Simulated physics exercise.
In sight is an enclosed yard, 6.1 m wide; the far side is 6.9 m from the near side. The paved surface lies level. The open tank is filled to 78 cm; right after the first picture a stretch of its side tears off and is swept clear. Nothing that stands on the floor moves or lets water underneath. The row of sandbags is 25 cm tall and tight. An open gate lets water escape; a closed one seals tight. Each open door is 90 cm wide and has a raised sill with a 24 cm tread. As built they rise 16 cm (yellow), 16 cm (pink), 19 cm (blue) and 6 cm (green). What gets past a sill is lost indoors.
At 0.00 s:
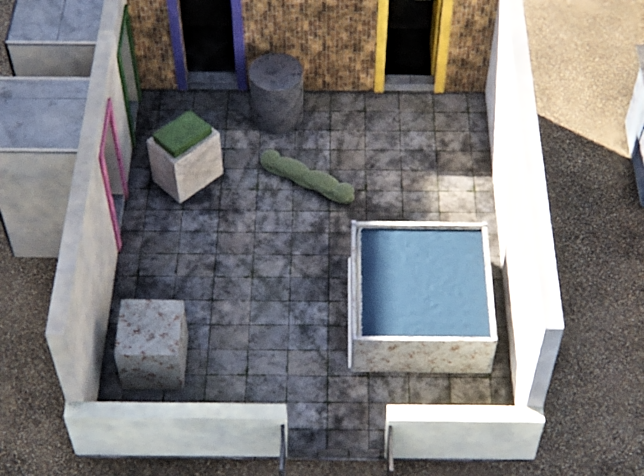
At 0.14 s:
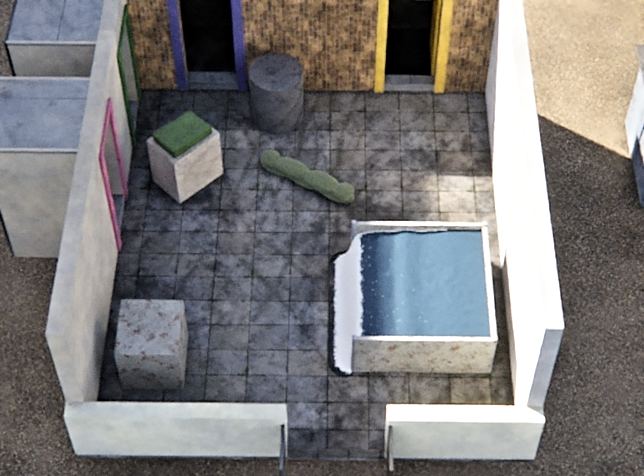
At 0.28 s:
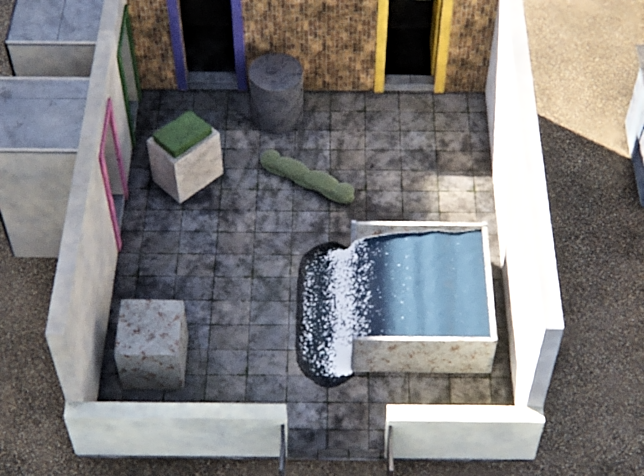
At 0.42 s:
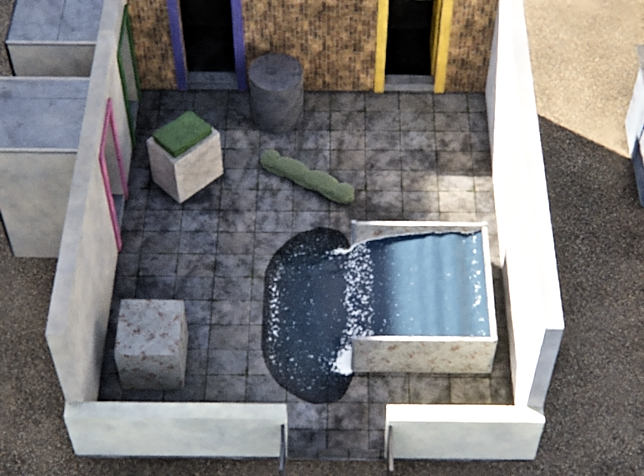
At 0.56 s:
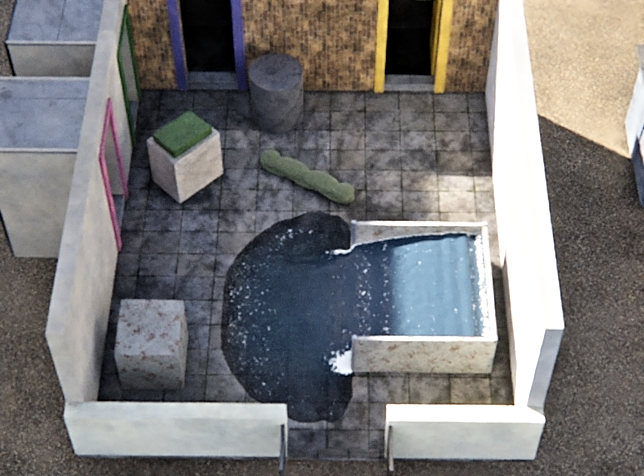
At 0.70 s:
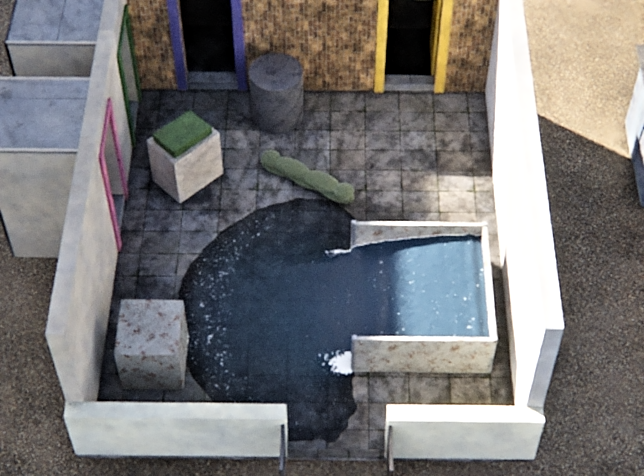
Water in the open tank, still at first, bursts out through its left side, whose wall is suddenly gone, and pours onto the paved yard in a white, foaming rush. A dark, rounded sheet spreads leftward, widening toward the near and far sides, until it reaches the speckled block and the low green hedge.
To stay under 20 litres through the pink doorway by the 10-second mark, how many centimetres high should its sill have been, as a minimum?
Close to 24 cm is just enough.
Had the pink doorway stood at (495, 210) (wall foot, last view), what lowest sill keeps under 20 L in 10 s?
About 9.0 cm.
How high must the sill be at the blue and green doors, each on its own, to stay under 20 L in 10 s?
Roughly 13.5 cm at blue and 10.5 cm at green.
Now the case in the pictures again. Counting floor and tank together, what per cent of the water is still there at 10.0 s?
About 88 per cent.
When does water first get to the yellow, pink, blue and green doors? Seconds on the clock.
Yellow 5.0 s, pink 1.2 s, blue 2.8 s, green 2.2 s.
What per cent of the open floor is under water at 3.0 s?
Near 55 per cent is wet.
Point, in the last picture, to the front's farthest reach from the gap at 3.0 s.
At about (141, 90).
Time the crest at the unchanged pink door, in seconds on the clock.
At about 2.2 s.
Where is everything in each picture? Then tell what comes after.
Still water, 78 cm deep, in the open tank at (421, 282); the pink door at (114, 181) is dry, in the first frame.
Water pours out at (355, 300) and has run 0.3 m, to (336, 366); about 10 cm deep outside, 78 cm at the back, in the second frame.
The front is at (301, 346), 0.8 m from the gap at (355, 303); 1.7 m2 of floor is wet, 78 cm left at the back, in the third frame.
The front is at (268, 355), 1.3 m from the gap at (355, 304); 3.4 m2 of floor is wet, 74 cm left at the back, in the fourth frame.
The front is at (226, 332), 2.0 m from the gap at (355, 304); 5.7 m2 of floor is wet, 66 cm left at the back, in the fifth frame.
Water pours out at (355, 304) and has run 2.6 m, to a hidden place; about 7 cm deep outside, 67 cm at the back; 1.5 m in a straight line remain to the pink door at (114, 181), in the sixth frame.
After 1.4 s water covers 40 % of the floor, deepest (43 cm) near (111, 308); 18 cm at the pink door, 0 litres in over its 16 cm sill.
After 3.0 s water covers 55 % of the floor, deepest (44 cm) near (113, 378); 25 cm at the pink door, 62 litres in over its 16 cm sill.
After 10.0 s water covers 95 % of the floor, deepest (13 cm) near (479, 108); 8 cm at the pink door, 109 litres in over its 16 cm sill.
At the pink door as built, the water arrived by 1.3 s and peaked near 31 cm at 2.2 s.
With a sill of 20 cm, 54 litres would have come in within the 10 s; with 27 cm, 10 litres. So under 20 litres takes about 24 cm.
